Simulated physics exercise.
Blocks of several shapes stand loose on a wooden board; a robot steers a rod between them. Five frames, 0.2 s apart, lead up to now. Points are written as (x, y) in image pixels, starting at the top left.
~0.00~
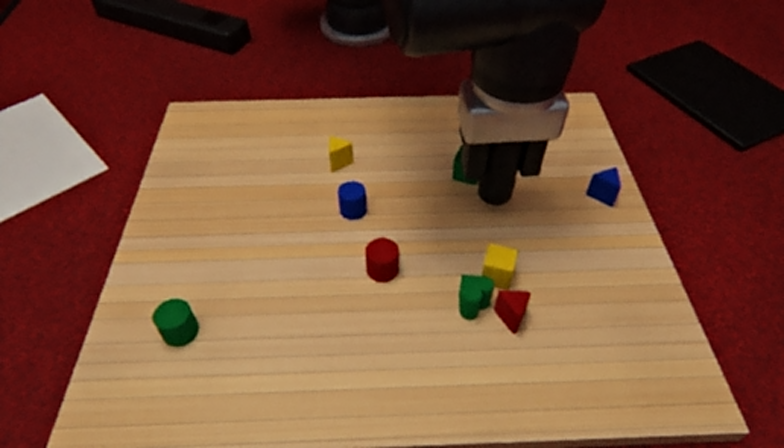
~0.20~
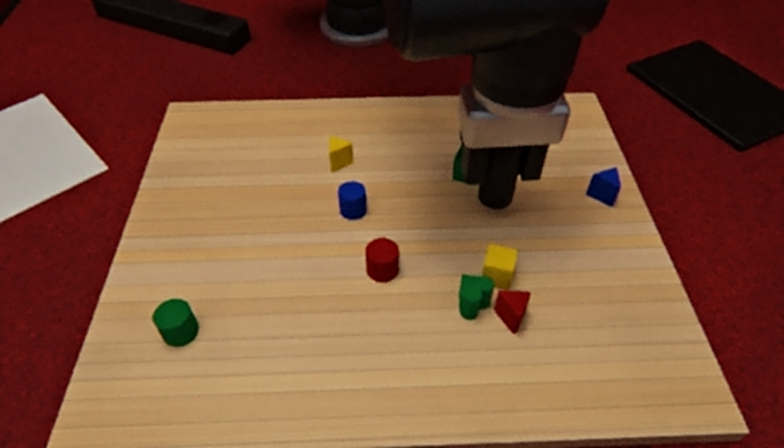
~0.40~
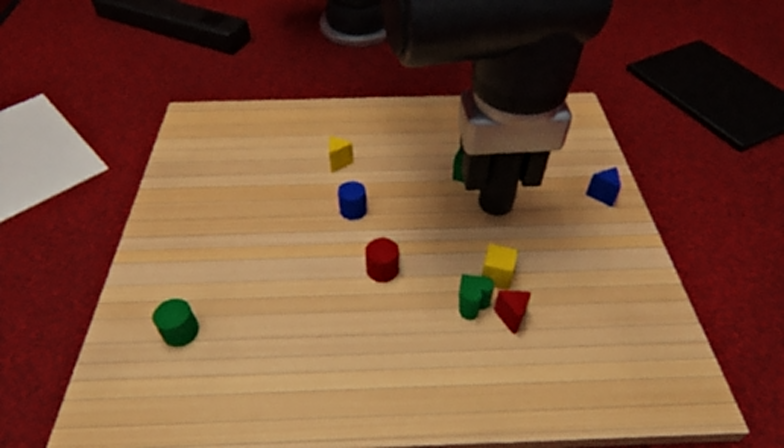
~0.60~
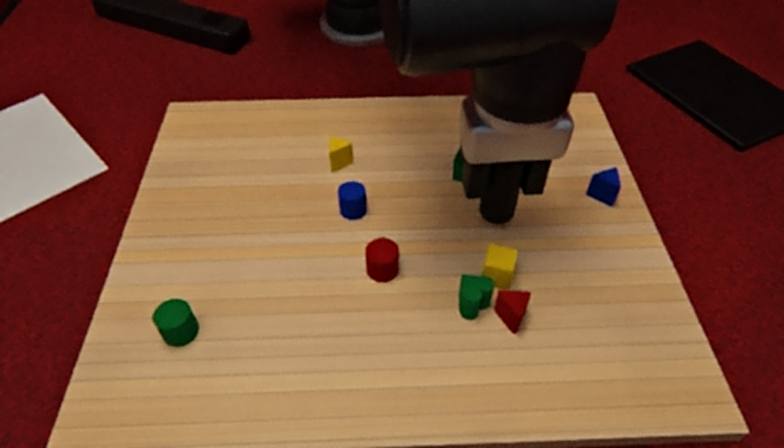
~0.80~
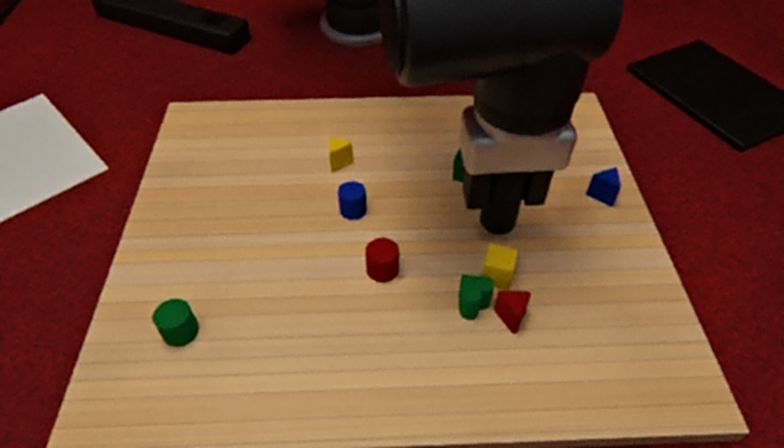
Robot arm moving its dark rod slowly toward the viewer across a wooden board, the scattered coloured blocks staying still.
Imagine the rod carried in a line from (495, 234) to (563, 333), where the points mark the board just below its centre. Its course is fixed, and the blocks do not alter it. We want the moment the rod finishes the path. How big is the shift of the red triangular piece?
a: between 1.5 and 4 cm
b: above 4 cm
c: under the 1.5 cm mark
c (under the 1.5 cm mark)
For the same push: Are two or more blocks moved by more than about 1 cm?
It seems not.
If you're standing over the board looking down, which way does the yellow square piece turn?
That block twists clockwise.
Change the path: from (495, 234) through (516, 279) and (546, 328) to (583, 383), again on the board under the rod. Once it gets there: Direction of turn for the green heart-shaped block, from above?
Looking down, it rotates clockwise.
What follows on the original path. One third of the way, rod at (519, 253); yellow square piece at (502, 266), turned 35° clockwise.
Two thirds of the way, rod at (542, 286); yellow square piece at (502, 271), turned 50° clockwise.
At the end, rod at (568, 322); yellow square piece at (502, 271), turned 50° clockwise; red triangular piece unmoved.
